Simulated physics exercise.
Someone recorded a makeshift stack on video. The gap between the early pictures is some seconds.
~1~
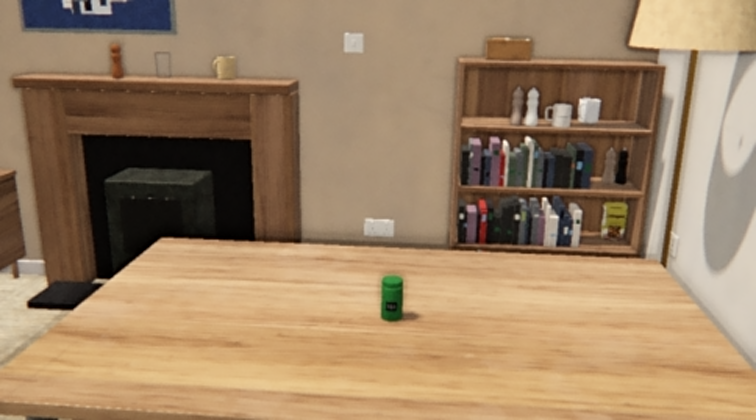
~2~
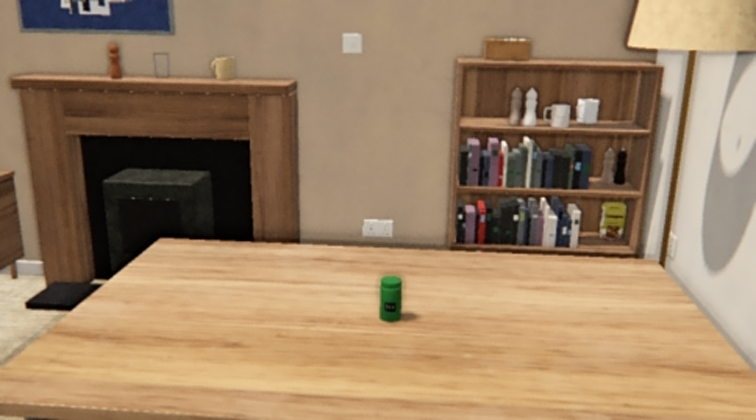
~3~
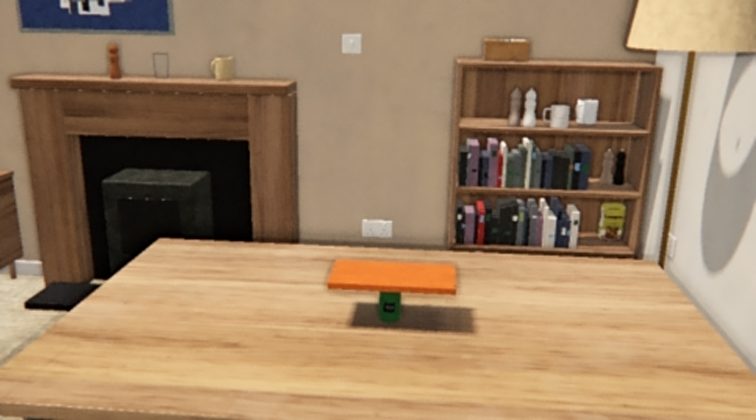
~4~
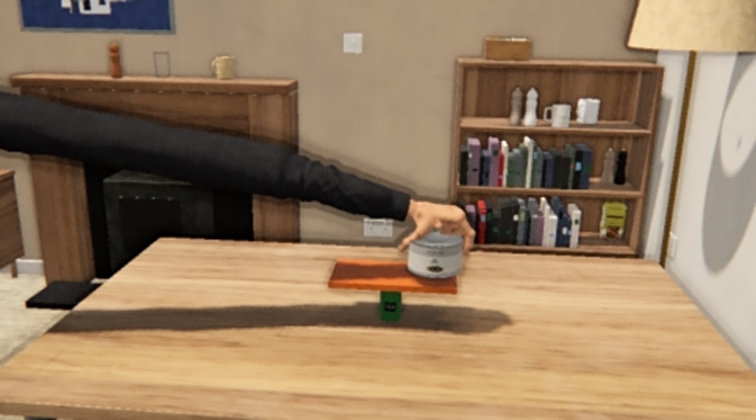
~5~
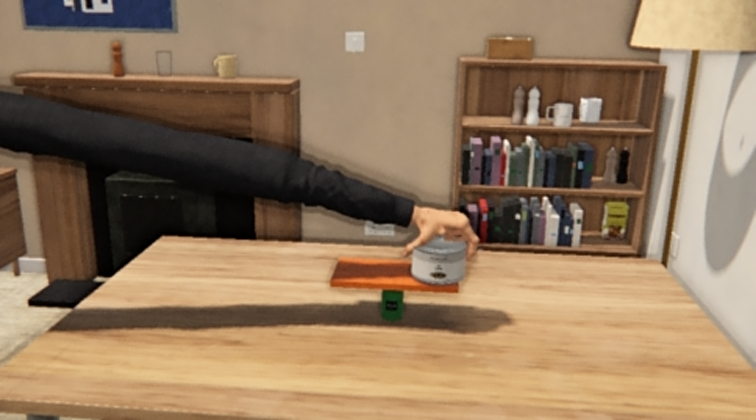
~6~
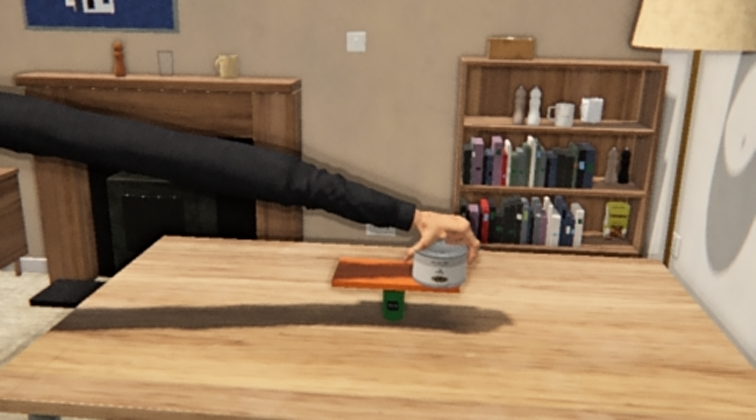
On a wooden living-room table, an orange board appears atop a green shaker, and a hand lowers a white tub onto its right end.
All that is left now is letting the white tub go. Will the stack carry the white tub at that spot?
So the pile doesn't rest quietly where it is.
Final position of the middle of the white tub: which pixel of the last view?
End position in the final view: Approximately (455, 299).
Then, 0.30 s past the last view, white tub now fallen; orange board rocked 26° from its first pose.
Then, 0.40 s past the last view, orange board rocked 48° from its first pose.
Then, 0.60 s past the last view, orange board rocked 43° from its first pose.
Finally, fallen, white tub; down or leaning hard in the stack, orange board; green shaker still in place. Final places as the last picture's camera would see them, white tub near (455, 299). The stack comes apart.
